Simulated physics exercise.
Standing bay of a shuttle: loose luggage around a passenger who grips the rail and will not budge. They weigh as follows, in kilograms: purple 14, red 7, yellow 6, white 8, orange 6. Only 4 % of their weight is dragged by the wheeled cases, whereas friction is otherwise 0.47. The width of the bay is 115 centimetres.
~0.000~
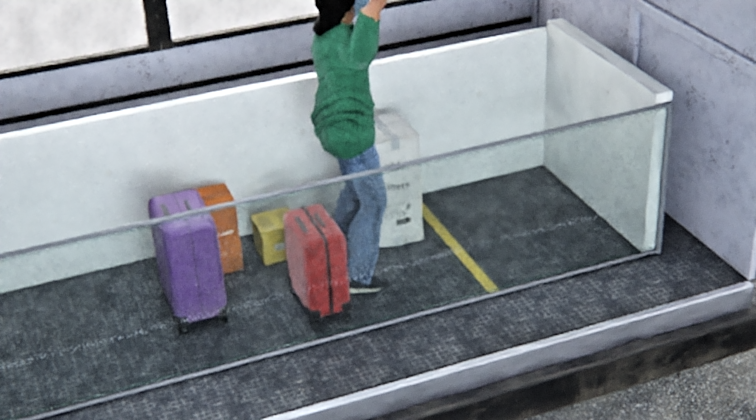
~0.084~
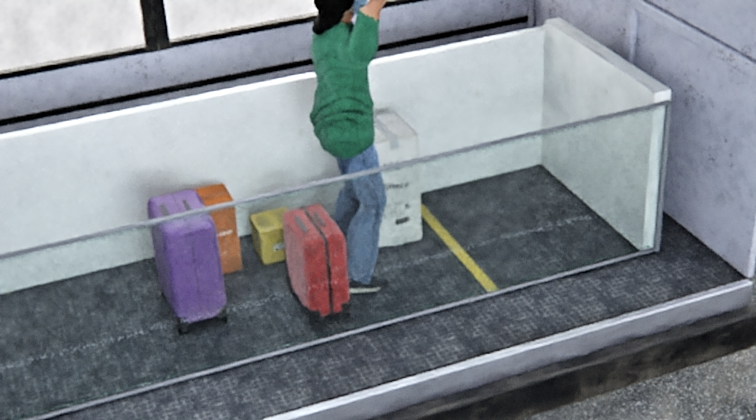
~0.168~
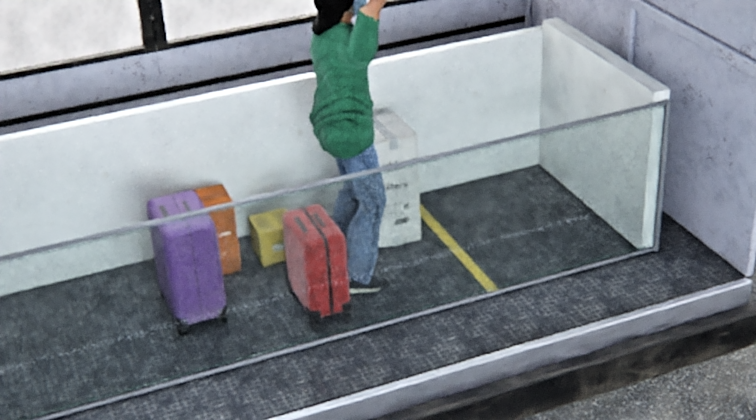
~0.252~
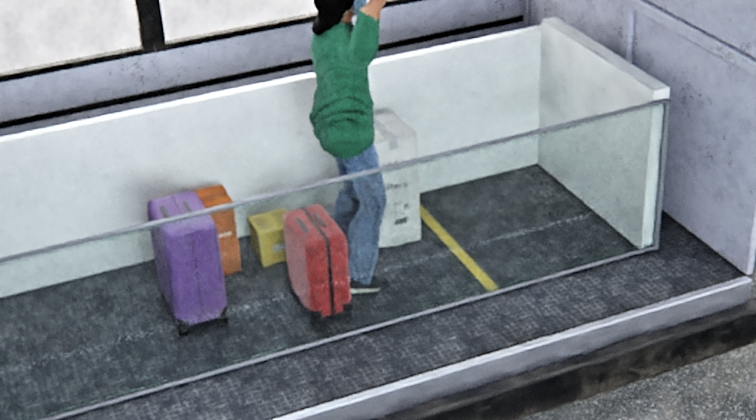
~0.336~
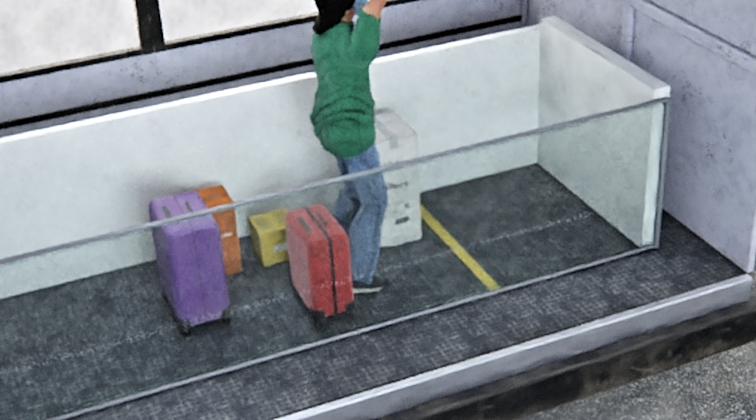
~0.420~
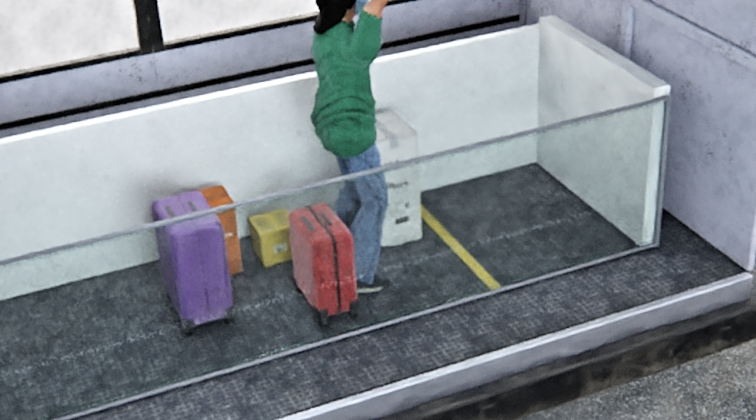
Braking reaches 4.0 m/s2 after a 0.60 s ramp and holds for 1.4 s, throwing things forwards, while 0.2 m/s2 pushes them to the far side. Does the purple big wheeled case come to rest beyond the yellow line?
No.
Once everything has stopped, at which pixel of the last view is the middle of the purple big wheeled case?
Somewhere about (301, 232) in the final view.
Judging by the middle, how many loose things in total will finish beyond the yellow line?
0 in total.
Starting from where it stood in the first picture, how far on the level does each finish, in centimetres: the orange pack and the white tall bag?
The orange pack ends around 0 away and the white tall bag around 5.
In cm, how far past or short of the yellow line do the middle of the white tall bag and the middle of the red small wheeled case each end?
White tall bag 20 short, red small wheeled case 70 short.
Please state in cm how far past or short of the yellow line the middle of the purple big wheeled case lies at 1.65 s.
Some 90 cm short of it.
After 0.75 s the purple big wheeled case is 126 cm short of the yellow line, tilted 0°, near (232, 251) in the last picture's view.
After 1.15 s the purple big wheeled case is 90 cm short of the yellow line, tilted 0°, near (296, 232) in the last picture's view; the white tall bag 28 cm short of the yellow line, tilted 0°.
After 1.65 s the purple big wheeled case is 88 cm short of the yellow line, tilted 0°, near (300, 231) in the last picture's view; the white tall bag 28 cm short of the yellow line, tilted 0°.
When all is still (2.8 s), purple big wheeled case stops short of the yellow line; red small wheeled case stops short of the yellow line; yellow tub stops short of the yellow line; white tall bag stops short of the yellow line; orange pack stops short of the yellow line.
